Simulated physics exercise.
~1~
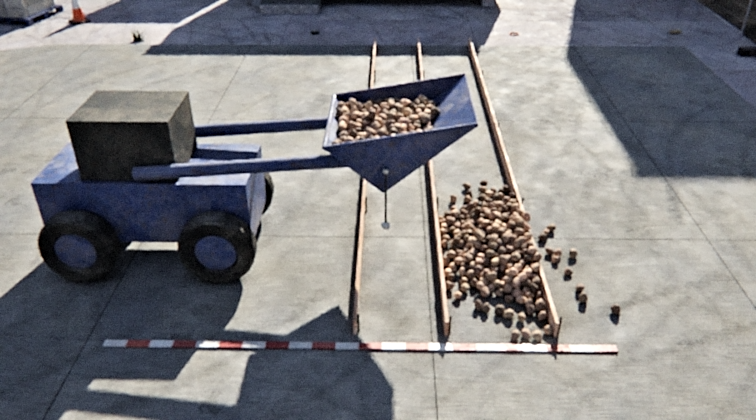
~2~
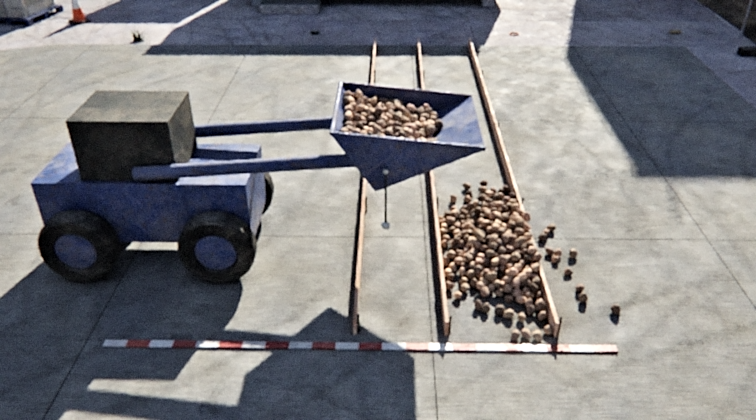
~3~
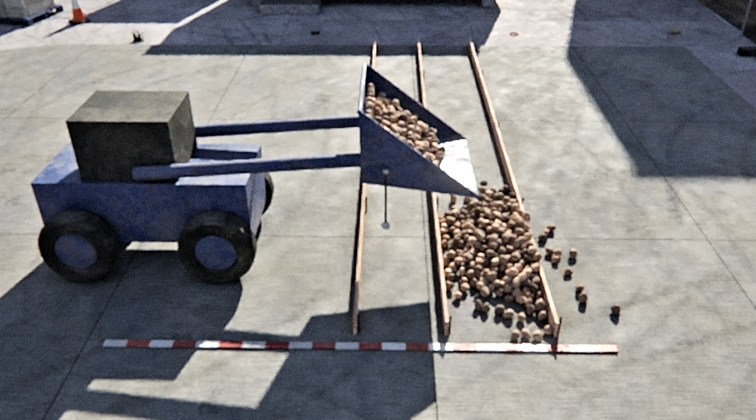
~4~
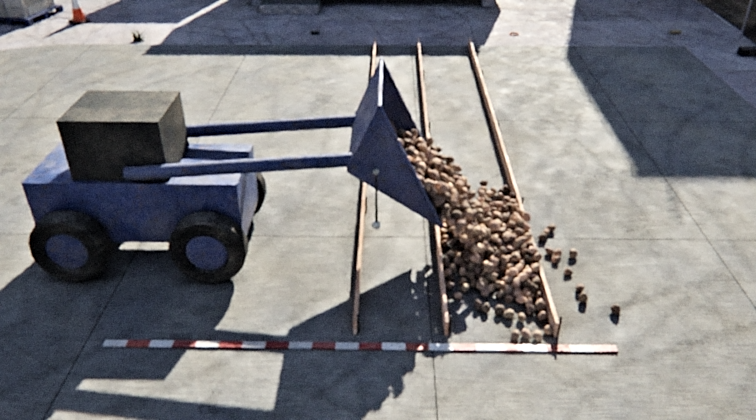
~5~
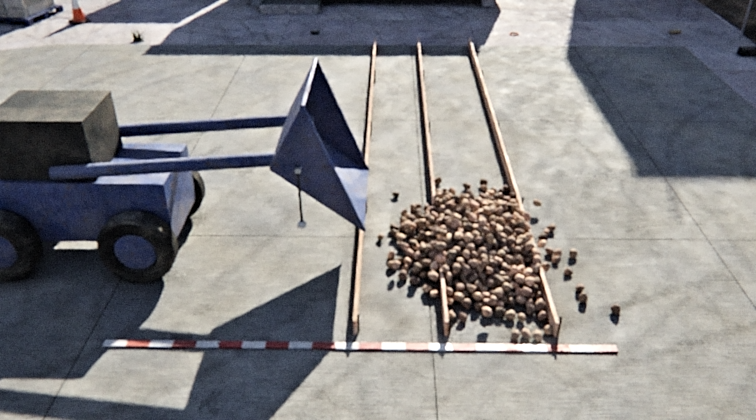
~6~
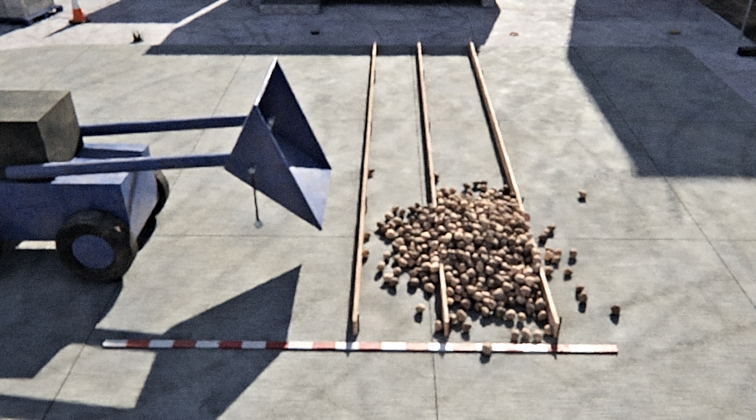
On a sunlit concrete yard, a blue loader tips its bucket of brownish stones onto an earlier pile between wooden planks, then backs away to the left with the bucket emptied, leaving a wider heap spread across both bays, with a few stones scattered beyond the last plank.
